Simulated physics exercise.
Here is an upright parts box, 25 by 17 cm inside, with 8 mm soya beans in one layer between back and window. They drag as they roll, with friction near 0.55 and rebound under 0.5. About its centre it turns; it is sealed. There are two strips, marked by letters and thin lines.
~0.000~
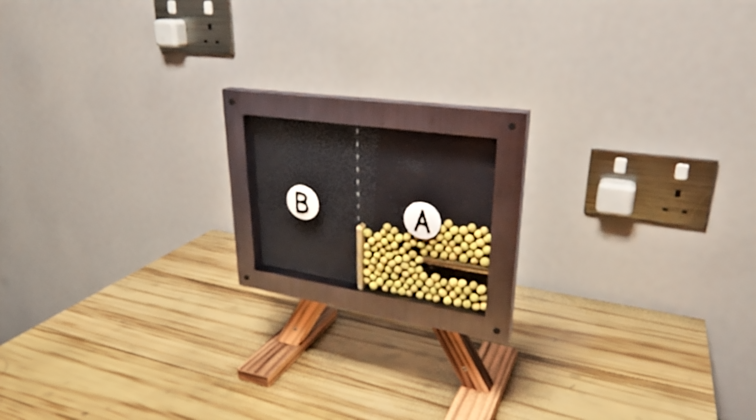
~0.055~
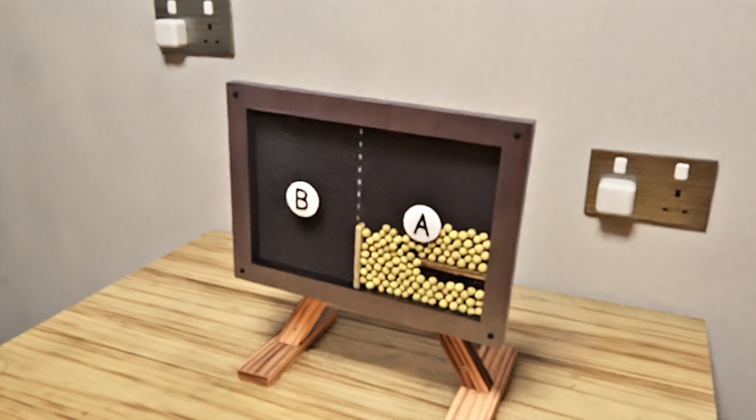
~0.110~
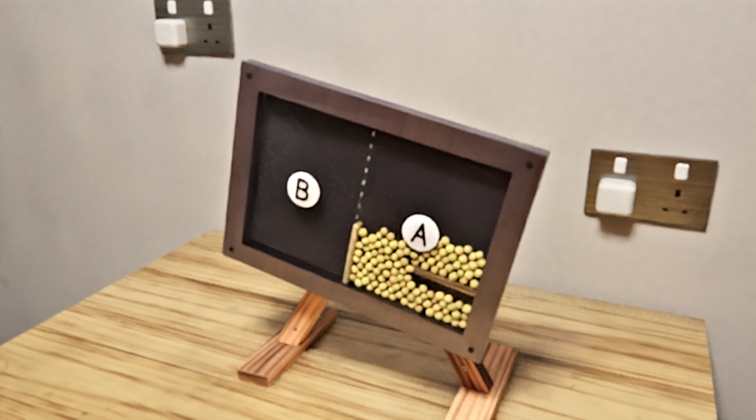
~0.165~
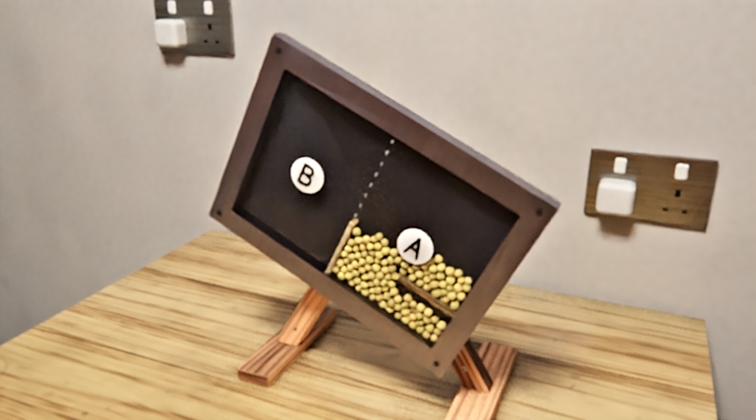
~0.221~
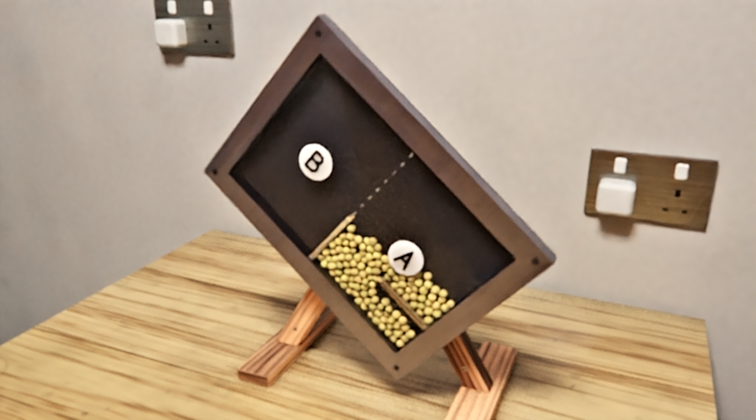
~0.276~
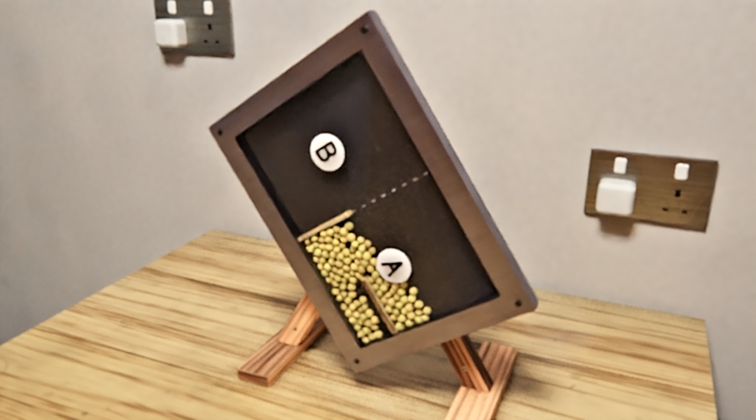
On a pale wooden tabletop before a light grey wall with two socket plates, an unmoving camera looks slightly down at the scene. A dark-framed box with a black interior stands on reddish-brown wooden feet, a white disc marked B at left and another marked A at right above heaped yellow beans and wooden strips. The box turns clockwise, slightly at first, then steeply, and the beans shift within it.
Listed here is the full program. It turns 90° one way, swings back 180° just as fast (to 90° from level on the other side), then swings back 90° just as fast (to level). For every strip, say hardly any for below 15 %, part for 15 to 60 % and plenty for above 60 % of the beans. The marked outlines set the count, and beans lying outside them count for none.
At the end, strip A reads part while strip B reads part.
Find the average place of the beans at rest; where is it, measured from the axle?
It lies close to 1 centimetres left and 6 centimetres below.
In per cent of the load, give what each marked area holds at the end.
Strip A: 55; strip B: 45.
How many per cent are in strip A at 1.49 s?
Share: Near 55 %.
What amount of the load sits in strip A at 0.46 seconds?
Share: Near 100 per cent.
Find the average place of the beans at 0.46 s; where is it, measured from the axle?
Roughly 4 centimetres to the left and 7 centimetres below.
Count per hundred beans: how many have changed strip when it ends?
Something near 45 per cent end up elsewhere.
By 0.46 s, it stands 90° clockwise; the beans' middle is 4 cm left of and 7 cm below the centre; A 100 %.
By 1.49 s, it stands 44° anticlockwise; the beans' middle is in line with and 5 cm below the centre; A 55 %, B 45 %.
By 1.72 s, it stands level; the beans' middle is 2 cm left of and 5 cm below the centre; A 55 %, B 45 %.
At rest by 2.8 s, it stands level; A 55 %, B 45 %.
